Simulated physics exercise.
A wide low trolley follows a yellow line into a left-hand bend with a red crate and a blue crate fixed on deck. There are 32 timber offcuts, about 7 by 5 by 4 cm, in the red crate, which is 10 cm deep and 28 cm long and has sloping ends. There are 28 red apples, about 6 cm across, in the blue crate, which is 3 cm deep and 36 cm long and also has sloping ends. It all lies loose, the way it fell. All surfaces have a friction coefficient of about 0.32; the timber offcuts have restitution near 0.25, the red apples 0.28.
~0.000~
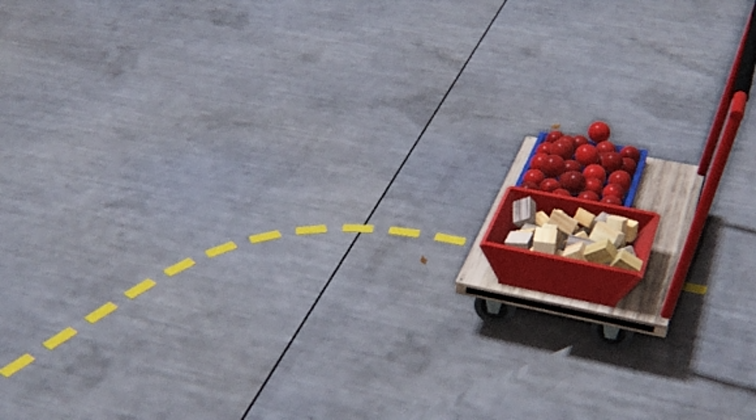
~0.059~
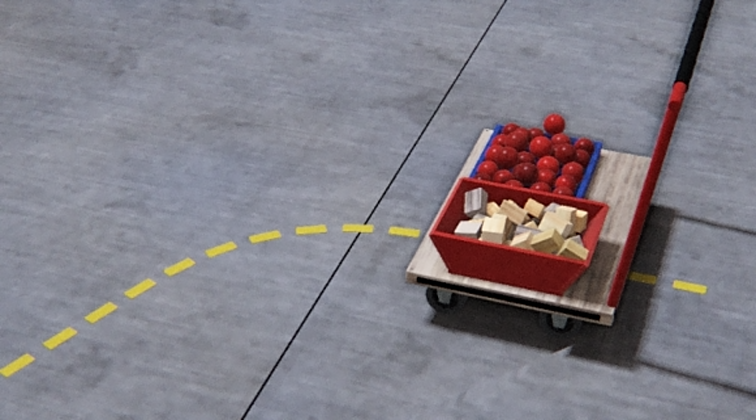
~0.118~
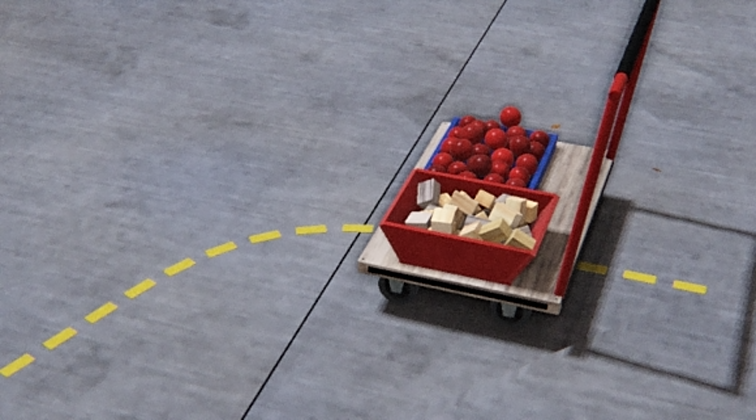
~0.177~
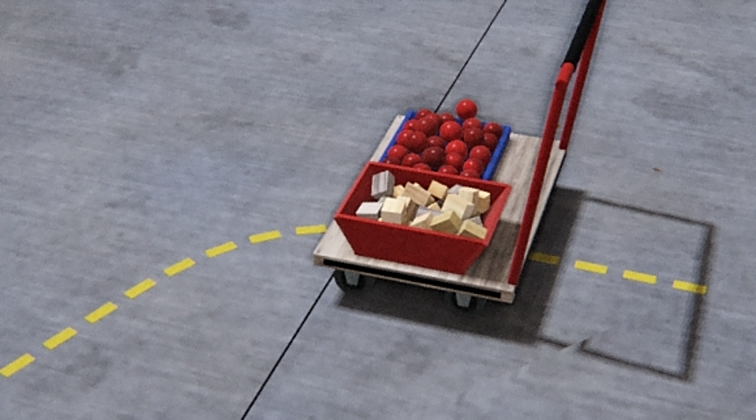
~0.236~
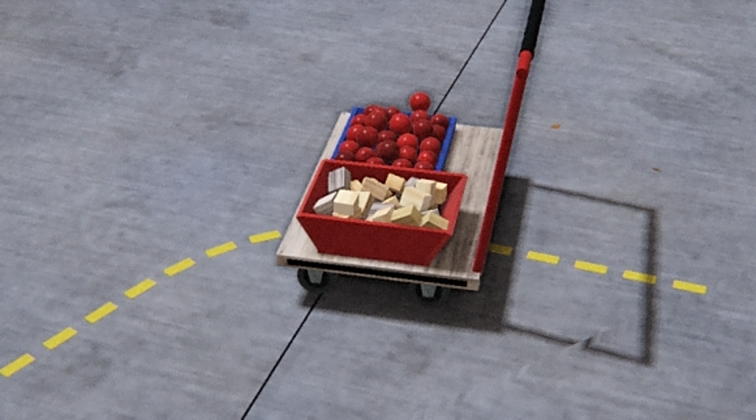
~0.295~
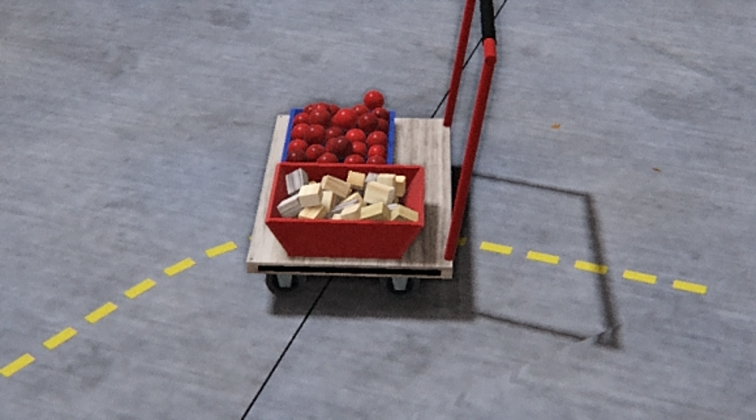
A flat trolley carrying a red crate of wood pieces and a blue crate of round red objects rolling left, then turning slightly.
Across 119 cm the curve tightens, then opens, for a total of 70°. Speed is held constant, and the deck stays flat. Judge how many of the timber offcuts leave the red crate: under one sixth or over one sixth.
The spillage does not reach a sixth of the load.
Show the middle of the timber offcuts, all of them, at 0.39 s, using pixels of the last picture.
Centre approx. at (295, 211).
After 0.39 s, red crate 32 in, 0 out and blue crate 27 in, 1 out.
After 0.49 s, red crate 32 in, 0 out and blue crate 24 in, 4 out.
After 0.65 s, red crate 32 in, 0 out and blue crate 20 in, 8 out.
When it is over (at 1.10 s), red crate 32 in, 0 out and blue crate 16 in, 12 out. Asked share, 0 of 32, 0 per cent.
